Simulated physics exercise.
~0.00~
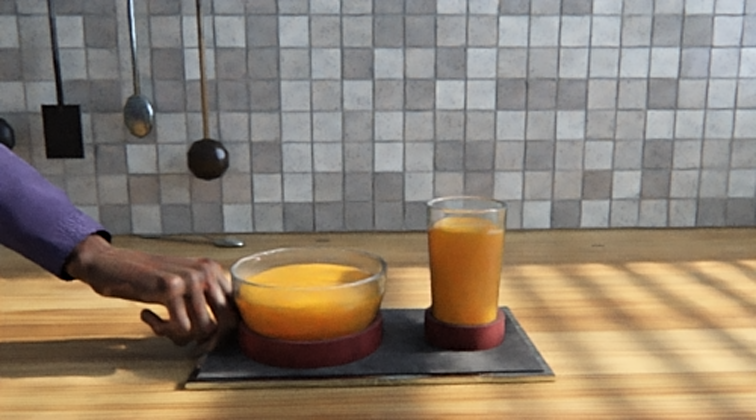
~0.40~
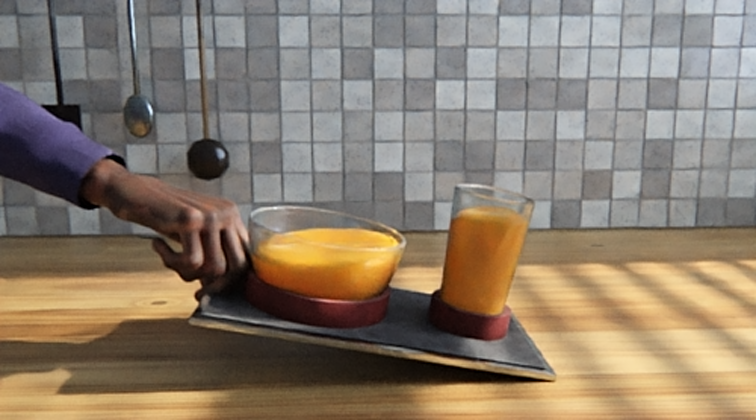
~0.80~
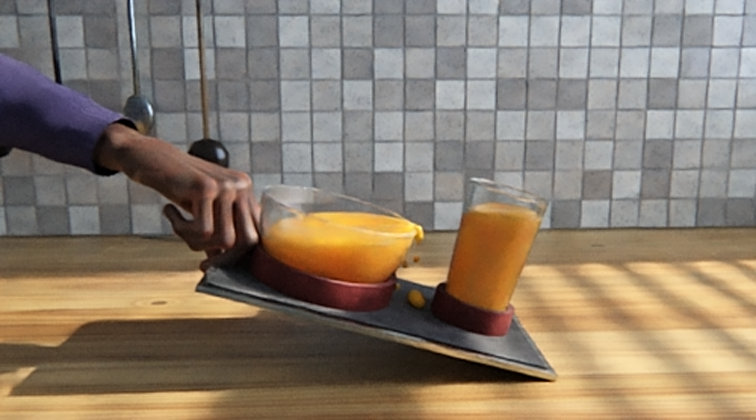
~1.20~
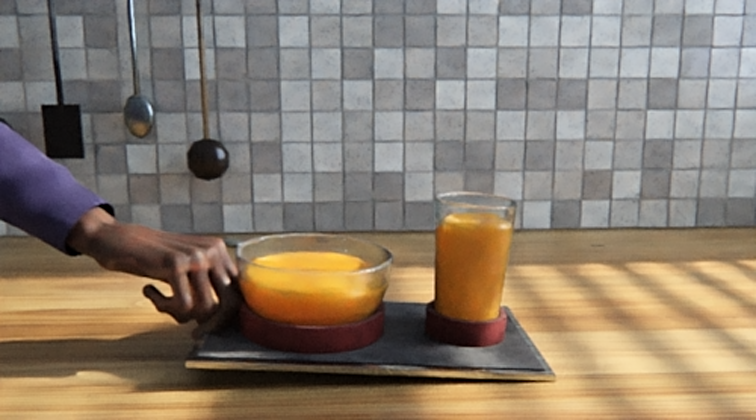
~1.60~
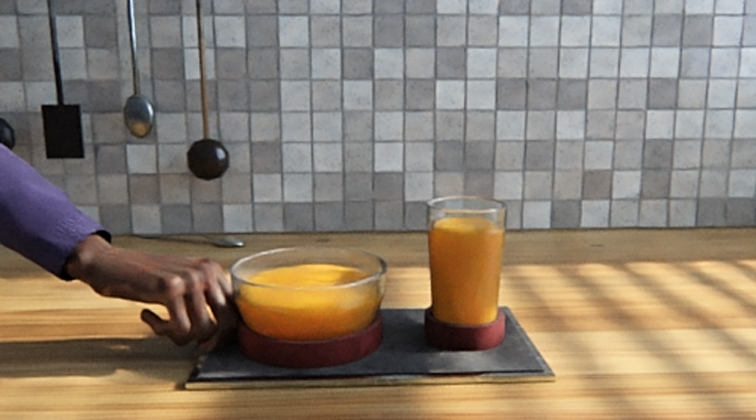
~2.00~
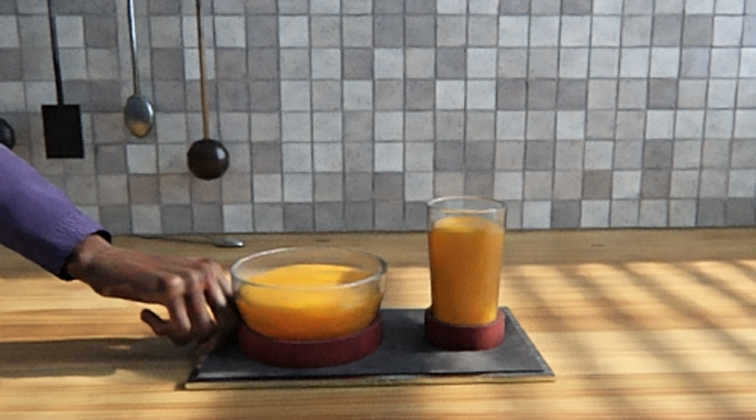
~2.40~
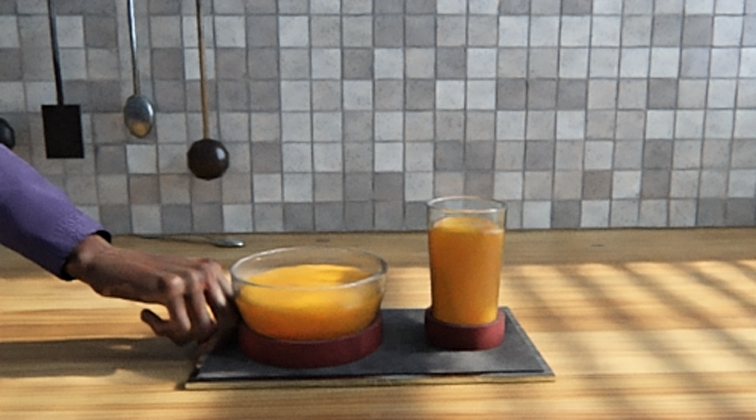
On a wooden kitchen counter before a grey tiled wall, a dark tray holds a round glass bowl and a tall glass of orange juice, each set in a red holder. A hand in a purple sleeve grips the tray's left end and raises it, so the whole tray slopes down to the right. The juice climbs toward the right side of the bowl, then slops over its rim, and a little drops onto the tray. The hand lowers the end again until the tray lies flat. Finally both vessels stand upright and still, the hand resting beside the bowl.
